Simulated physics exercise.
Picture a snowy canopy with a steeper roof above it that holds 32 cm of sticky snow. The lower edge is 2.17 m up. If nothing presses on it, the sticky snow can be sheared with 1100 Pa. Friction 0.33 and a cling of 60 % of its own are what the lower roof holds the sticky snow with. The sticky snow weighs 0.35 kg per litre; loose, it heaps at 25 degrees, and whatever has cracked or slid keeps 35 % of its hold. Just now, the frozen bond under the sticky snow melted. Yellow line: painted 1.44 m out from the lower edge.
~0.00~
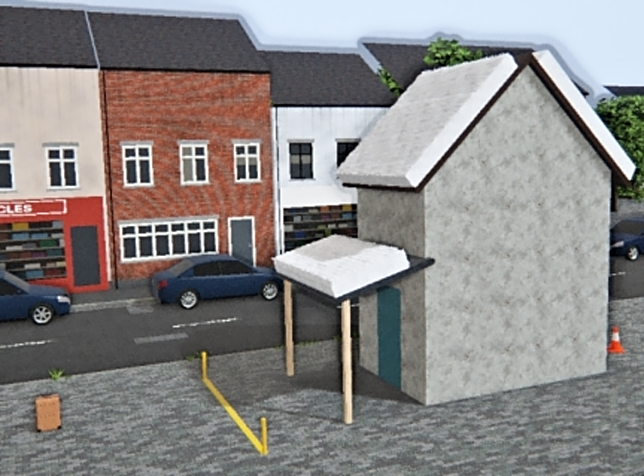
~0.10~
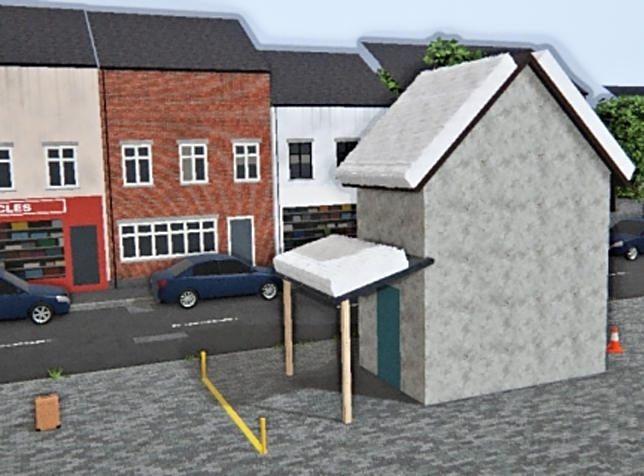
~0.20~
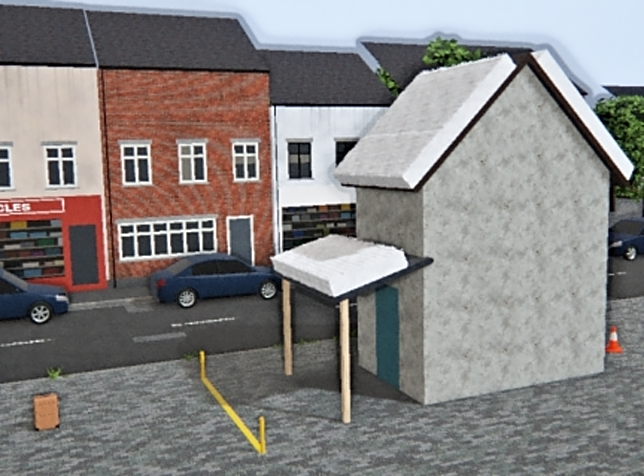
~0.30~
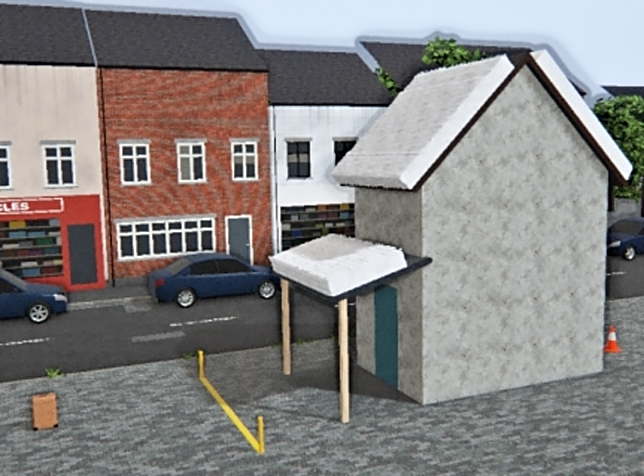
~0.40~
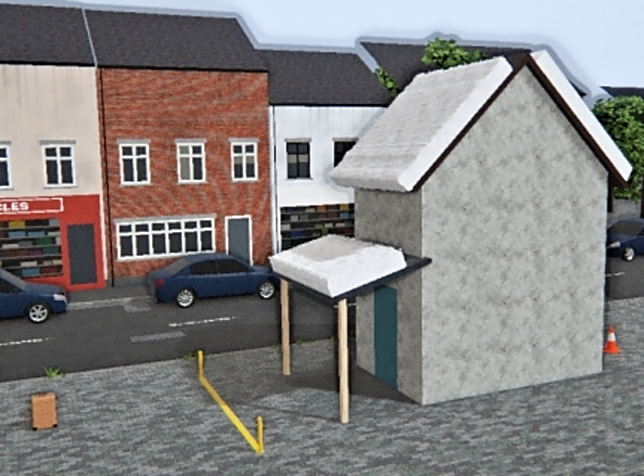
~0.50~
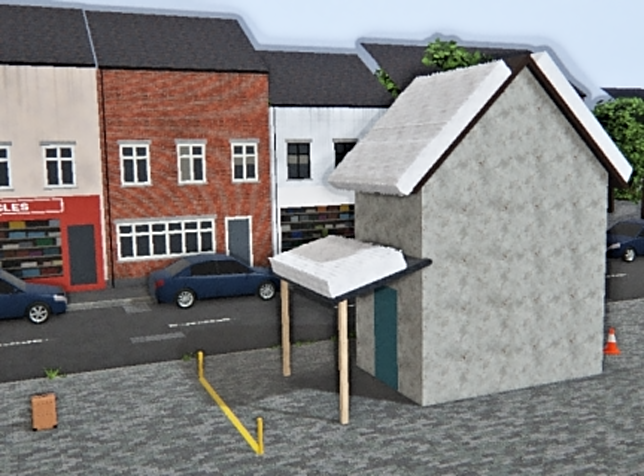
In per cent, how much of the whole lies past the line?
14 per cent.
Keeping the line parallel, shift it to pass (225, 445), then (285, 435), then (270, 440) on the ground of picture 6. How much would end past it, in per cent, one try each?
One by one: 5 in a hundred, 30 in a hundred, 25 in a hundred.
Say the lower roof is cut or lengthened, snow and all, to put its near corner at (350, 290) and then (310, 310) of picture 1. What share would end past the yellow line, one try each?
Try 1: 25 %; try 2: 5 %.
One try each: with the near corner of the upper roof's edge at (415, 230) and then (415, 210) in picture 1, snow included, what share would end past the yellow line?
In turn about 0 %, 3 %.
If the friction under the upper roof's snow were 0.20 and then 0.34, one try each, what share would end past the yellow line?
Roughly 50 per cent first, roughly 40 per cent second.
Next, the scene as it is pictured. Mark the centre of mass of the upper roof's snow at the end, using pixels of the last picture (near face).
Look near (304, 369) in the final picture.
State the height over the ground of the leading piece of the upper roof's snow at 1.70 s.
2.6 m or thereabouts.
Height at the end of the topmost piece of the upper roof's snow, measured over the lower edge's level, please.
About 0.8 m above the lower edge.
By 1.05 s, none is below the lower edge and 0 % is past the line.
By 1.70 s, none is below the lower edge and 0 % is past the line.
By 2.35 s, none is below the lower edge and 0 % is past the line.
By 3.00 s, 45 % is below the lower edge and 5 % is past the line.
By 4.80 s, at the end, 57 % is below the lower edge and 14 % is past the line.
